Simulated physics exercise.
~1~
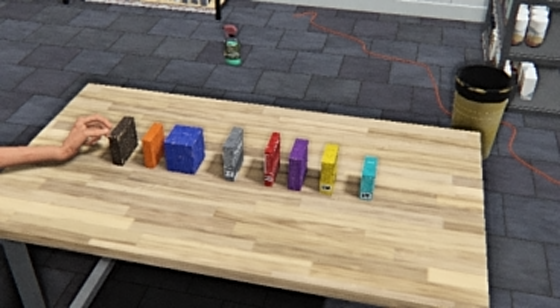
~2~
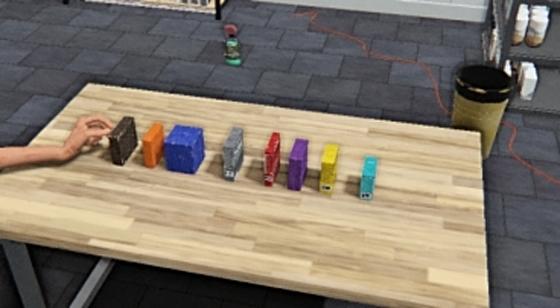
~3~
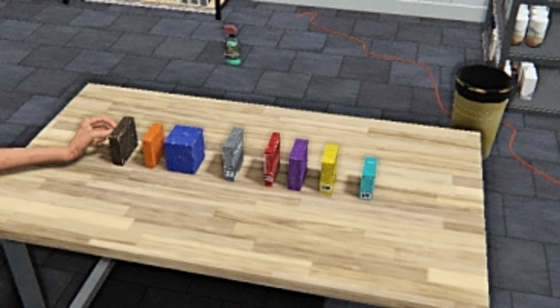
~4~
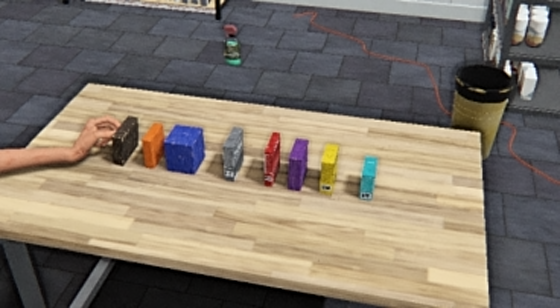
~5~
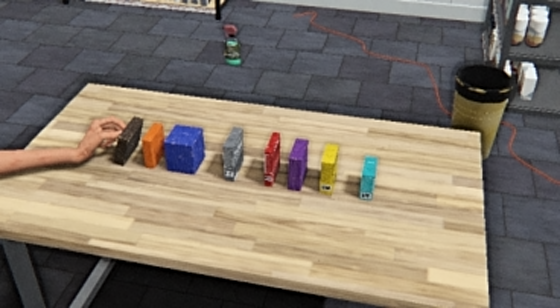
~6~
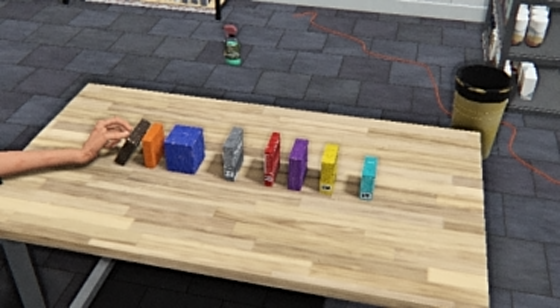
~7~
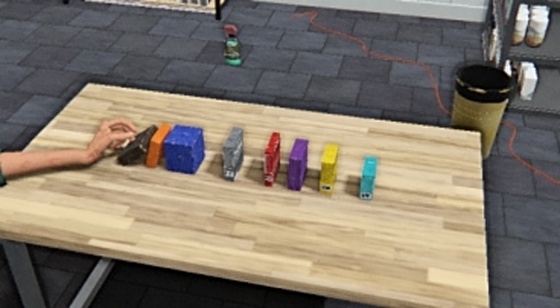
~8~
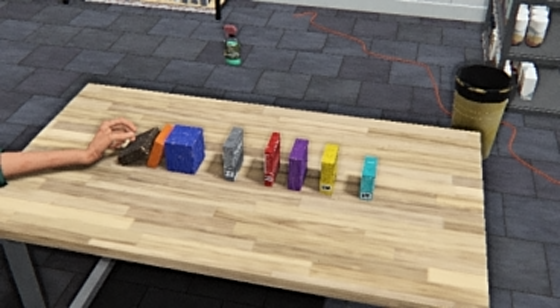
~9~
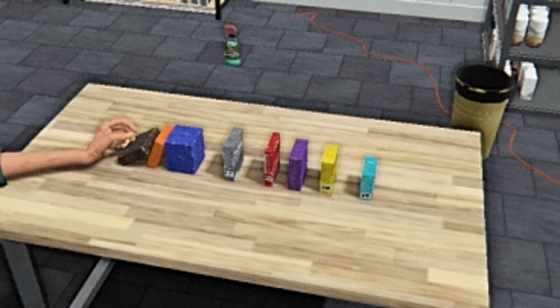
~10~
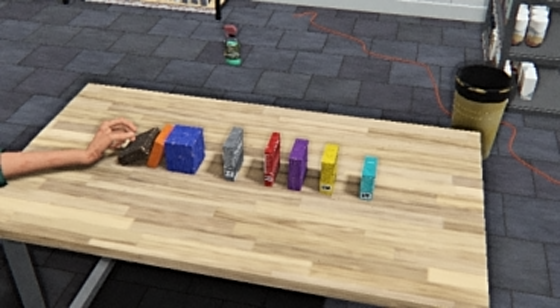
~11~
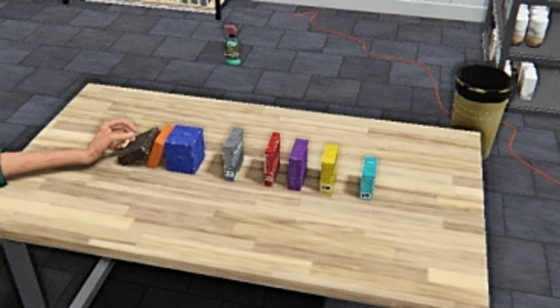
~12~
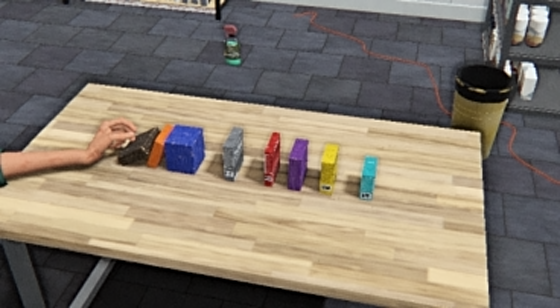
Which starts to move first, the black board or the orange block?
The black board starts to move first, tipping to the right under the hand. The orange block only shifts after that.
